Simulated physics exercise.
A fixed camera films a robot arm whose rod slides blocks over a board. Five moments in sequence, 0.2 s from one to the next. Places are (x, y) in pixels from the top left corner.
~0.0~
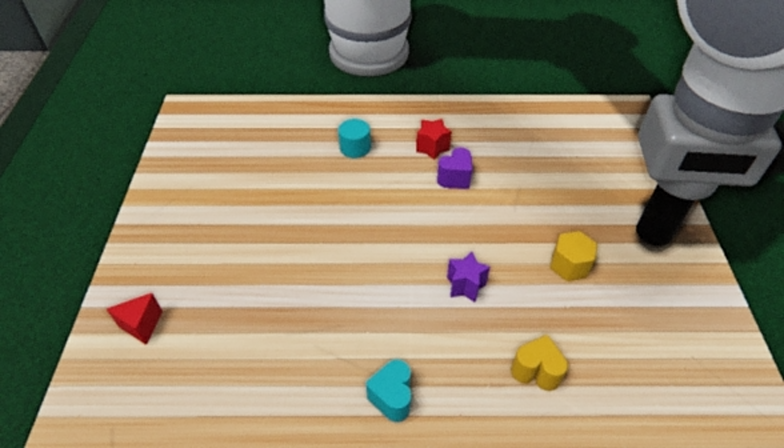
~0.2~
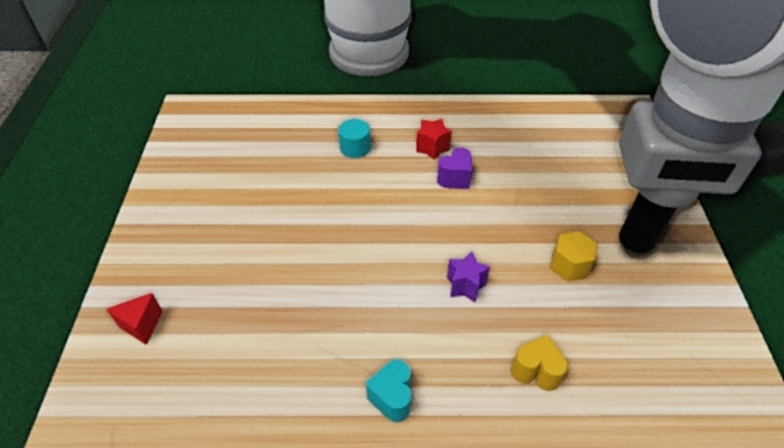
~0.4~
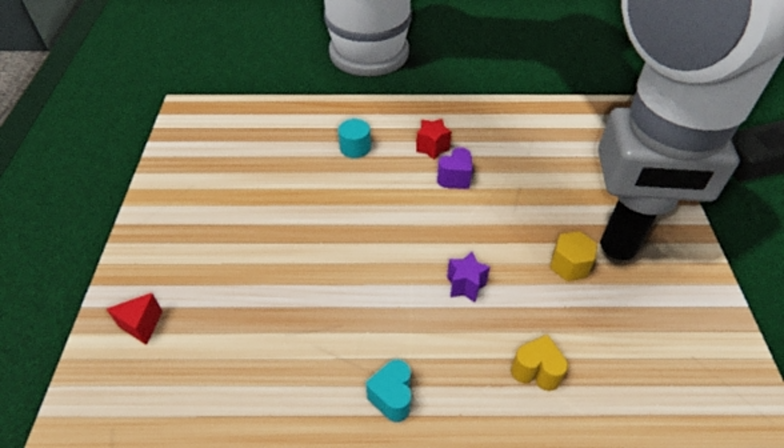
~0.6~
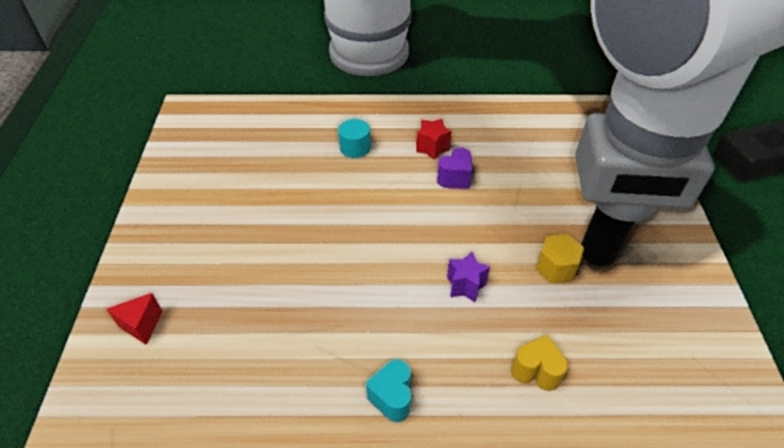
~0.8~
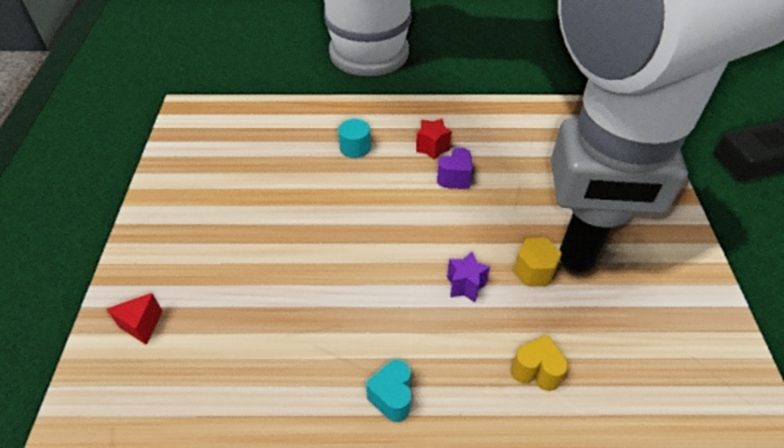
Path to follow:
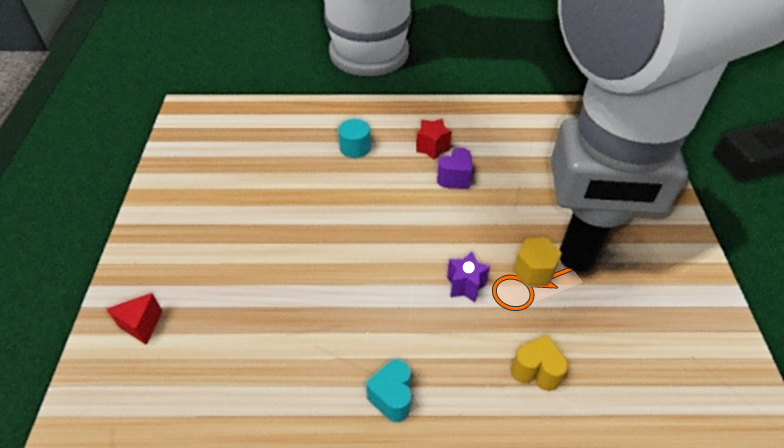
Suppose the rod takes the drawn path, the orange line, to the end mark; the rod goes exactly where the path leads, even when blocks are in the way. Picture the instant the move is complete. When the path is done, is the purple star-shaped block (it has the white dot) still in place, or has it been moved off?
It is shifted.
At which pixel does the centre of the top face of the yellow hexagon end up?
Somewhere near (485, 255).
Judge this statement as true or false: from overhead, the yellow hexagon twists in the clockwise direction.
The claim holds.
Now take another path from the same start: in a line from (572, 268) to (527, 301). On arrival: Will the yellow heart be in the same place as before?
Yes - that is the case.
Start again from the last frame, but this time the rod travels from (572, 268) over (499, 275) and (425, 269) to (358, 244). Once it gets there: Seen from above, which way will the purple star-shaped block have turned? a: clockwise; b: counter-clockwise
The one that fits is b, counter-clockwise.
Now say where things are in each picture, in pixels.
Tip of the rod at (654, 233), middles of tops, purple star-shaped block at (469, 267), yellow hexagon at (577, 246), yellow heart at (543, 355), in the first frame.
Rod at (637, 240), nothing pushed, in the second frame.
Rod at (618, 246), nothing pushed, in the third frame.
Rod at (598, 252), yellow hexagon at (563, 249), in the fourth frame.
Rod at (577, 257), purple star-shaped block at (469, 267), yellow hexagon at (540, 252), yellow heart at (543, 355), in the fifth frame.
The line goes from (572, 268) to (513, 293); the dot is on the purple star-shaped block.
What follows on the original path. Halfway along, rod at (546, 269); yellow hexagon at (509, 256), turned 30° clockwise.
At the end, rod at (516, 282); purple star-shaped block at (457, 271); yellow hexagon at (485, 255), turned 70° clockwise; yellow heart unmoved.
